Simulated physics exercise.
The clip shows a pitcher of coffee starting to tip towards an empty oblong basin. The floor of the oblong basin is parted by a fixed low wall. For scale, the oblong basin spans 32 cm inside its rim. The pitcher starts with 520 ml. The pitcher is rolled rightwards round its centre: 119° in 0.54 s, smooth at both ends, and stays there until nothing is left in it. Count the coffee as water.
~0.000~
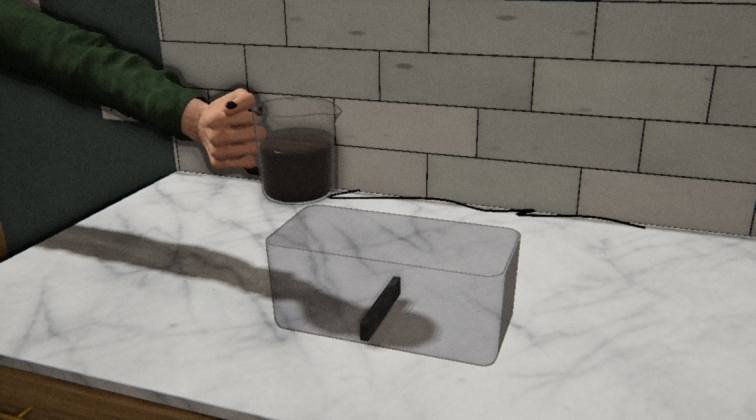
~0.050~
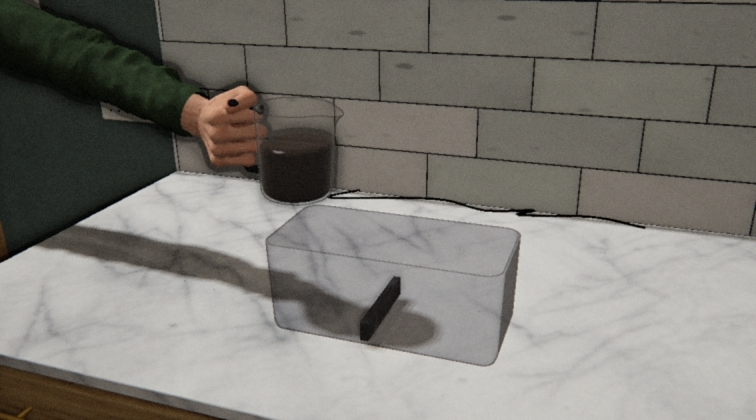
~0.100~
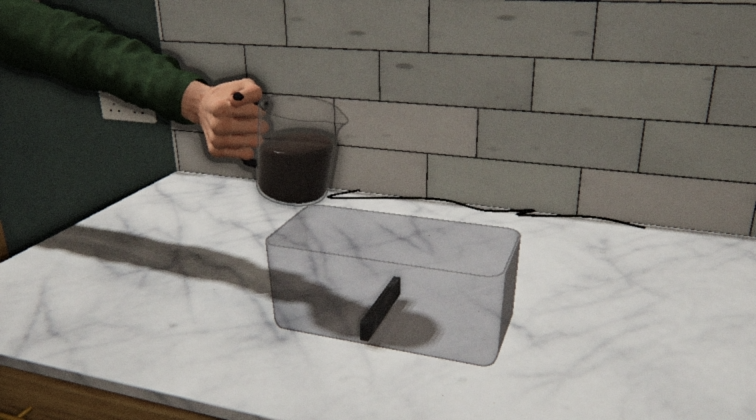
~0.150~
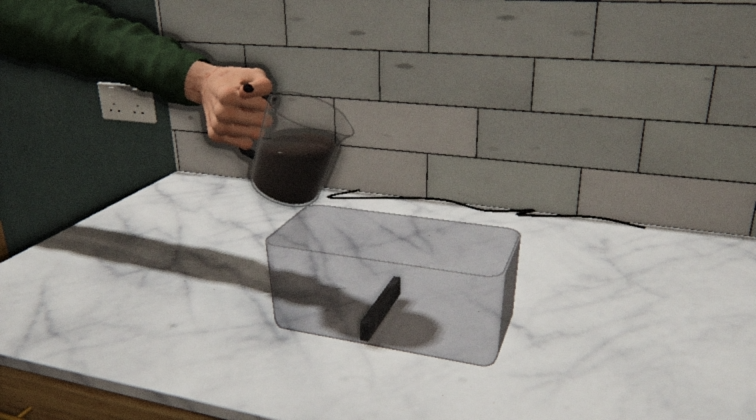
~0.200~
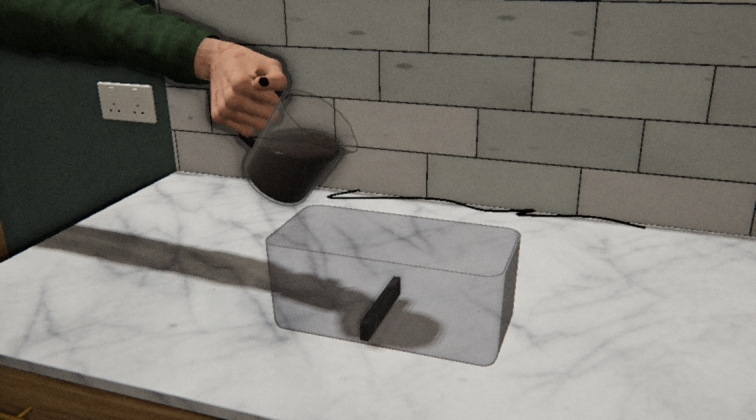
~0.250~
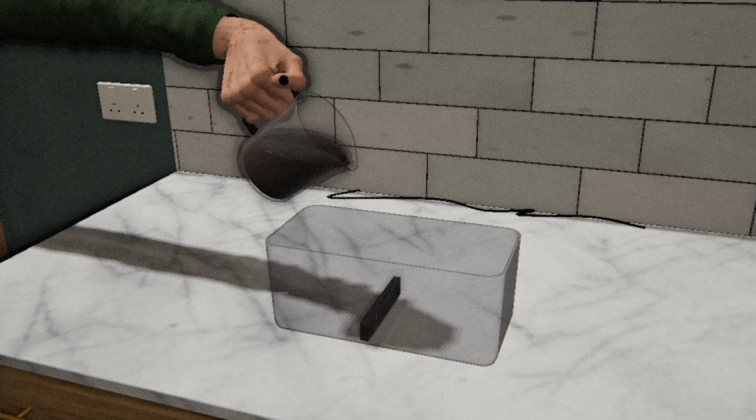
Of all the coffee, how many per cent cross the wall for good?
Roughly 26 per cent is past the wall.
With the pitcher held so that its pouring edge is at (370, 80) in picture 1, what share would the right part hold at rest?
Then about 85 per cent.
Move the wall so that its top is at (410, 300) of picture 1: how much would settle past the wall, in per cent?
Then about 10 per cent.
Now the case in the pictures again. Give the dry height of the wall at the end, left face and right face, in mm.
Left about 8 mm, right about 24 mm.
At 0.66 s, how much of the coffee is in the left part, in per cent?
Near 74 in a hundred.
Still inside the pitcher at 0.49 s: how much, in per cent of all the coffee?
About 46 per cent.
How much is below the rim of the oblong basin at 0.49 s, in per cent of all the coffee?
Near 32 in a hundred.
After 0.49 s the tilt is 116° and 45 per cent is still to pour, 28 is left of the wall and 5 right of it.
After 0.66 s the tilt is 119° and 5 per cent is still to pour, 75 is left of the wall and 16 right of it.
After 0.84 s the tilt is 119° and 0 per cent is still to pour, 78 is left of the wall and 19 right of it.
After 1.04 s the tilt is 119° and 0 per cent is still to pour, 75 is left of the wall and 23 right of it.
In the end 72 per cent lies left of the wall, 26 right of it and 2 outside.
